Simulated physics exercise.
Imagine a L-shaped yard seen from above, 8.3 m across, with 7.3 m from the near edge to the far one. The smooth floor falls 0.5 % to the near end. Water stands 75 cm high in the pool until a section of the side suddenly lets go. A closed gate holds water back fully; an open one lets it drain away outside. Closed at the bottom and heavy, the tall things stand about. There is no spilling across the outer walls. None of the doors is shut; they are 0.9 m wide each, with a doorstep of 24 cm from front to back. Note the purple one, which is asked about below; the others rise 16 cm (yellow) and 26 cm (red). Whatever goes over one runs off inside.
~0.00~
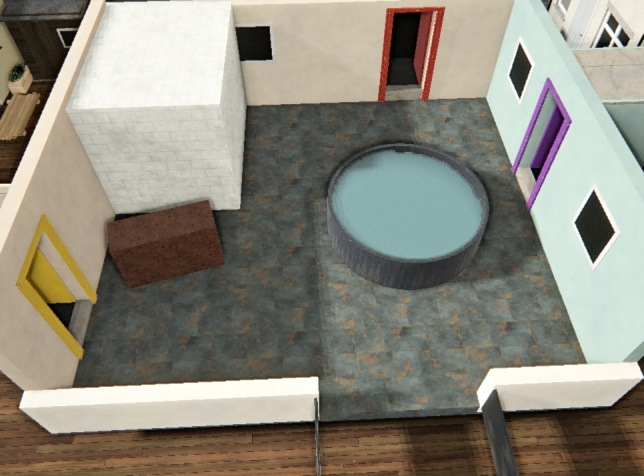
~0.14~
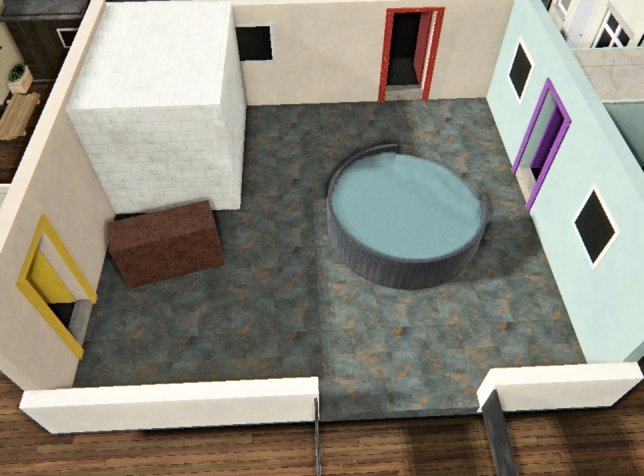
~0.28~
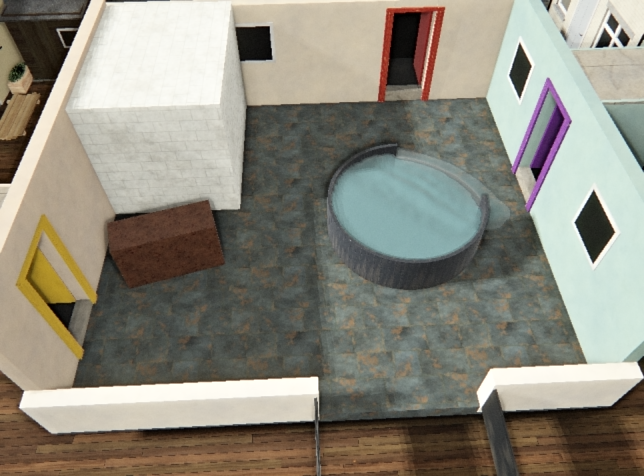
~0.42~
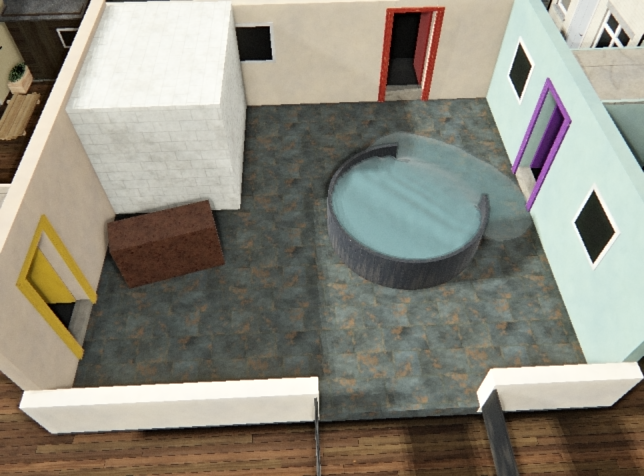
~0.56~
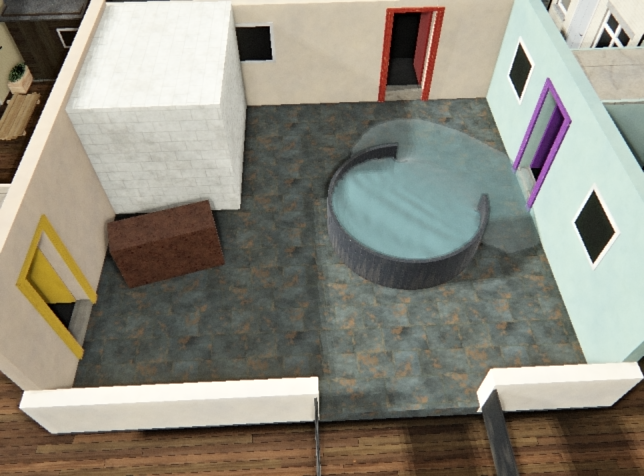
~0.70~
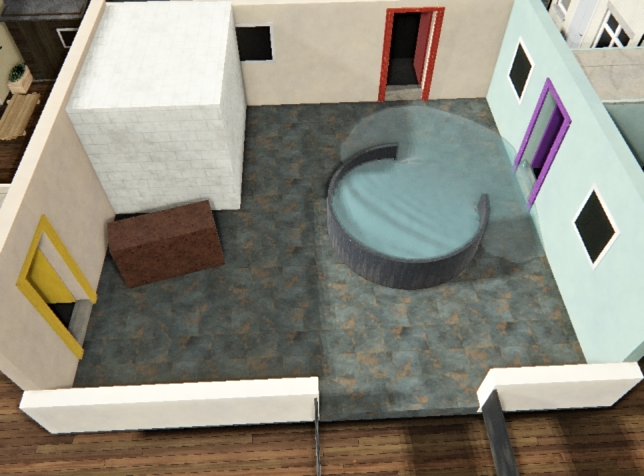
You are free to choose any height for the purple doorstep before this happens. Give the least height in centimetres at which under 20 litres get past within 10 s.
37 cm.
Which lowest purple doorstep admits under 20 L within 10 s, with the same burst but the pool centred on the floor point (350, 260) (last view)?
New minimum height: Approx. 29 cm.
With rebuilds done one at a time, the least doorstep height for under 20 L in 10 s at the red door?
Red: Roughly 26 cm.
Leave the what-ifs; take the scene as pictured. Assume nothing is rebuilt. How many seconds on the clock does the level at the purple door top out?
Peak time: Around 1.8 s.
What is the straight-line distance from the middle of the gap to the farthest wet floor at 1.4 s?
Roughly 3.6 m from the gap.
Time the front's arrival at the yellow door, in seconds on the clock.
Arrival at yellow: 8.0 s.
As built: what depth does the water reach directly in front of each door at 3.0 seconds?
In cm - yellow: 0, purple: 28, red: 28.
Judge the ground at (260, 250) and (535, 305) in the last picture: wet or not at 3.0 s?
In order, the two points are bone dry and soaked.
After 1.4 s water covers 25 % of the floor, deepest (68 cm) near (487, 99); 38 cm at the purple door, 46 litres in over its 22 cm doorstep.
After 3.0 s water covers 40 % of the floor, deepest (46 cm) near (487, 99); 28 cm at the purple door, 173 litres in over its 22 cm doorstep.
After 10.0 s water covers 95 % of the floor, deepest (15 cm) near (242, 403); 8 cm at the purple door, 194 litres in over its 22 cm doorstep.
At the purple door as built, the water arrived by 0.5 s and peaked near 39 cm at 1.8 s.
With a doorstep of 30.5 cm, 73 litres would have come in within the 10 s; with 41 cm, 5 litres. So under 20 litres takes about 37 cm.
